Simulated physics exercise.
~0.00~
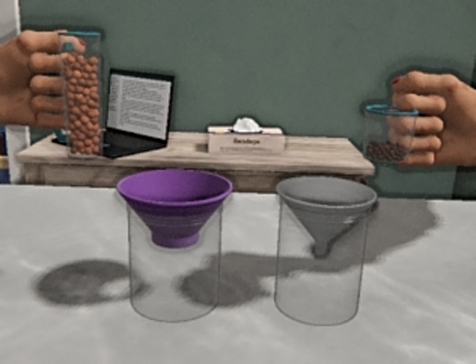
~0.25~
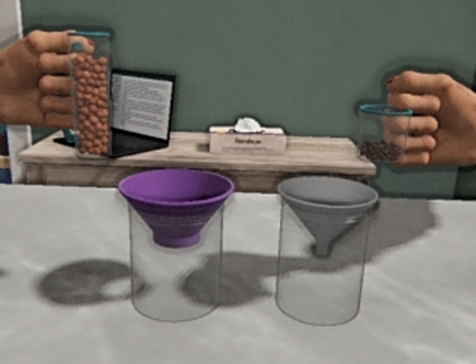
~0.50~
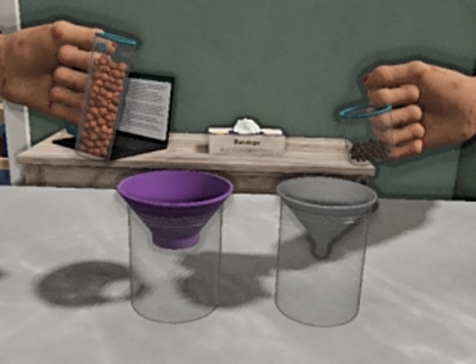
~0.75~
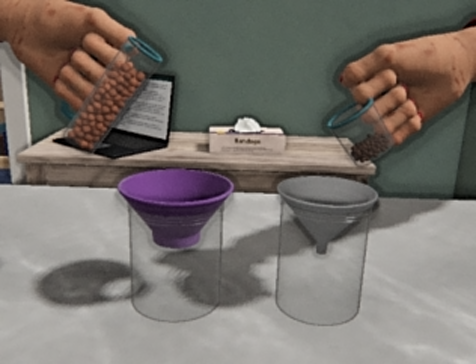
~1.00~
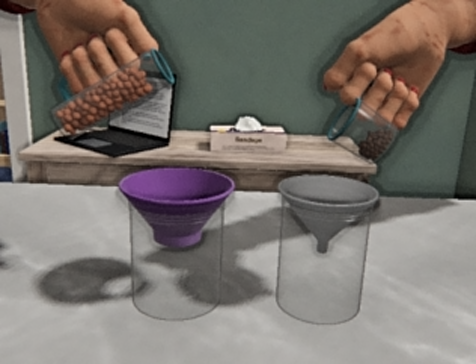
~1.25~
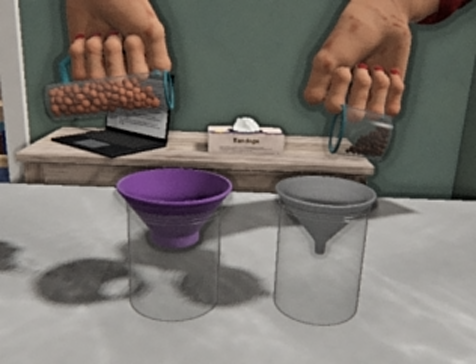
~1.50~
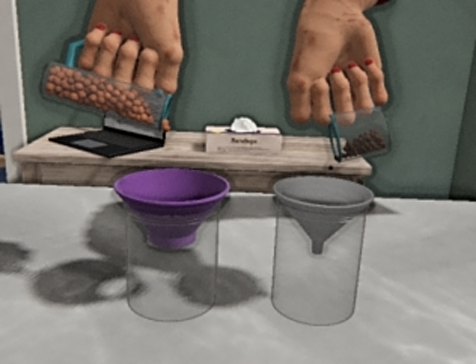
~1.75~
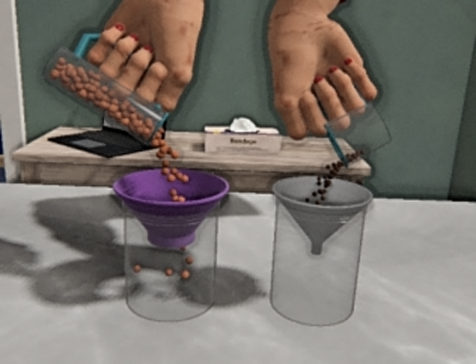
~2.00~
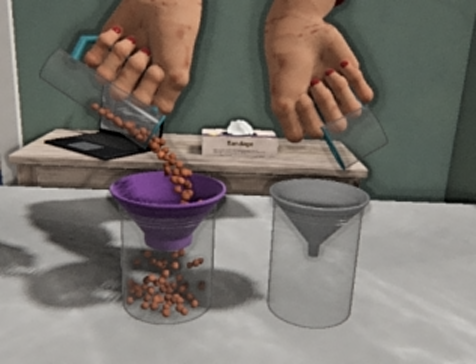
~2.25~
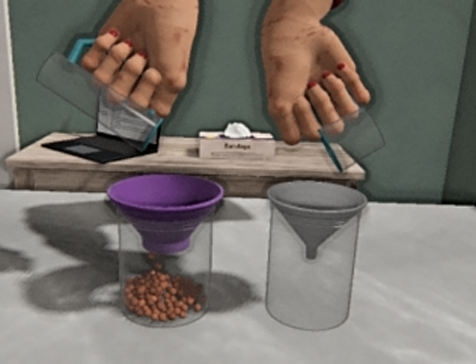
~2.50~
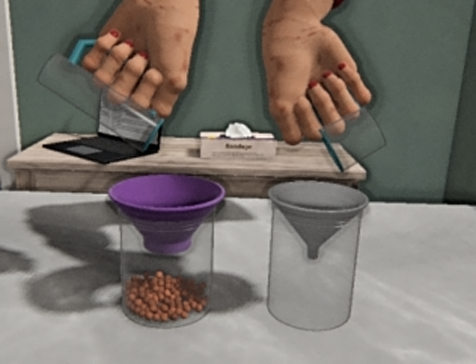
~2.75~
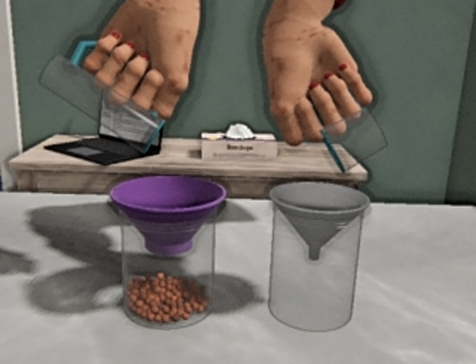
A purple funnel on the left and a gray funnel on the right sit in clear jars on a pale tabletop, seen from the front by a slightly swaying camera. Behind them, a laptop and a small sign rest on a wooden table before a green wall. Two hands bring in clear cups, the left full of orange-brown balls, the right holding fewer dark pieces, and tip them over. The dark pieces drop into the gray funnel as the balls stream through the purple one. Finally, the balls lie heaped in the left jar, while the right jar stays empty, its pieces stuck in the funnel.
